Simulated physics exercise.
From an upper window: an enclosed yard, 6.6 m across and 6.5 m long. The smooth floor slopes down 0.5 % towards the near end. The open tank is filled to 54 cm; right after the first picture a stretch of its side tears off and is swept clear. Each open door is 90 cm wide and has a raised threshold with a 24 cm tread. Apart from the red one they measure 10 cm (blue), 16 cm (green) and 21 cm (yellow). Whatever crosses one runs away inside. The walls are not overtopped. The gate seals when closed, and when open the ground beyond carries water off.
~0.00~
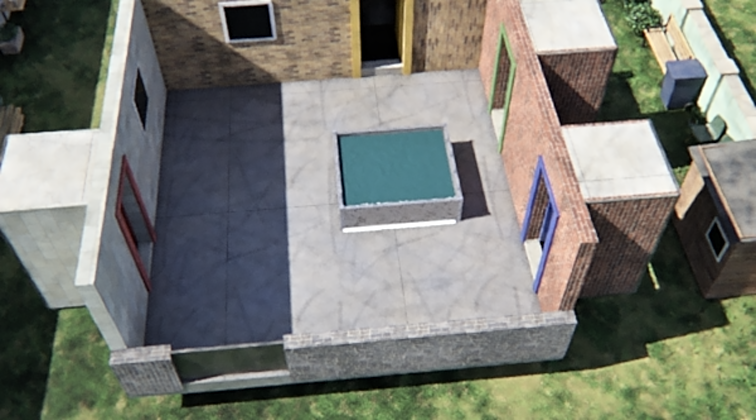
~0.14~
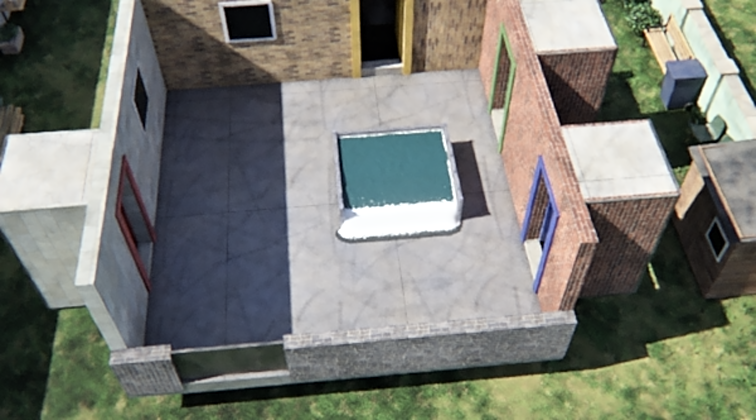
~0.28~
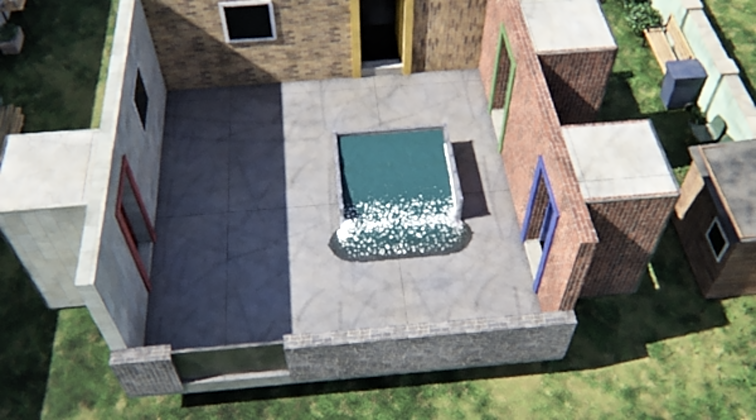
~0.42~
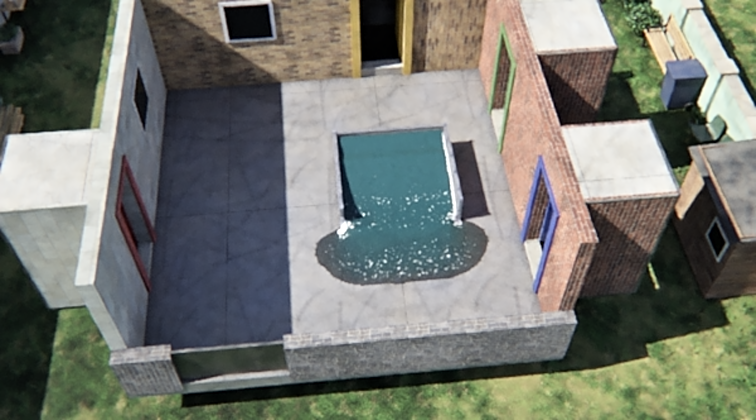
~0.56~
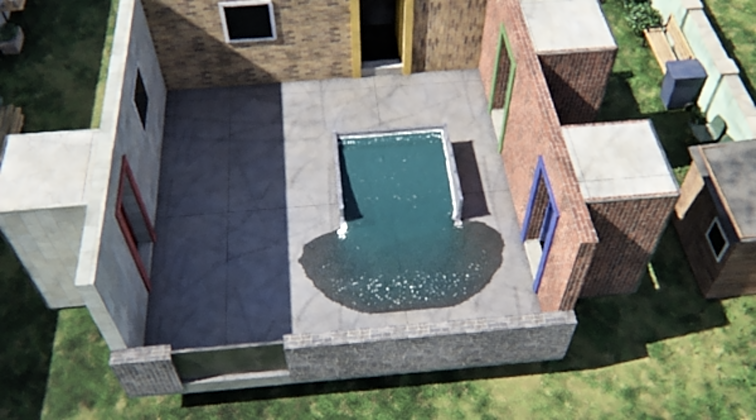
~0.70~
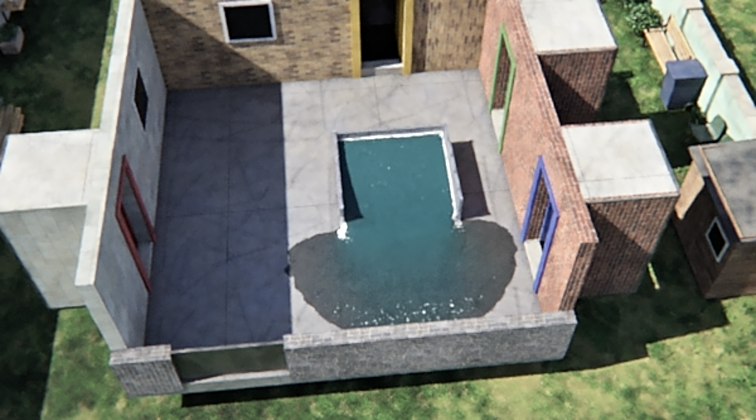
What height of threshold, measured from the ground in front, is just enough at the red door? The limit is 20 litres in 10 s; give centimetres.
Close to 6 cm is just enough.
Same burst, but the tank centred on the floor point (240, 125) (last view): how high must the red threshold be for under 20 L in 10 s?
Some 7.5 cm.
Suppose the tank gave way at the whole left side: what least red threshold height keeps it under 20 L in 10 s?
Then roughly 15 cm.
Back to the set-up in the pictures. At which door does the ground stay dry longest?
It is the yellow one.
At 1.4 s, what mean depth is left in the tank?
Roughly 25 cm on average.
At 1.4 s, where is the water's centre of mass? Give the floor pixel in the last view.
Around (402, 241).
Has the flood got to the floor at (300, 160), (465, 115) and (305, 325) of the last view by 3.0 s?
In that order: Not reached, still dry, wet.
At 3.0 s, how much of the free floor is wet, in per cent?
About 35 per cent.
After 1.4 s water covers 25 % of the floor, deepest (34 cm) near (411, 350); it has not reached the red door.
After 3.0 s water covers 35 % of the floor, deepest (28 cm) near (542, 338); it has not reached the red door.
After 10.0 s water covers 95 % of the floor, deepest (10 cm) near (254, 84); 6 cm at the red door, 1 litre in over its 10 cm threshold.
At the red door as built, the water arrived by 3.4 s and peaked near 10 cm at 4.2 s.
Run again over the same 10 s with other heights there, 29 litres in over 5 cm, 10 litres over 7 cm. The limit of 20 litres is kept from about 6 cm up.
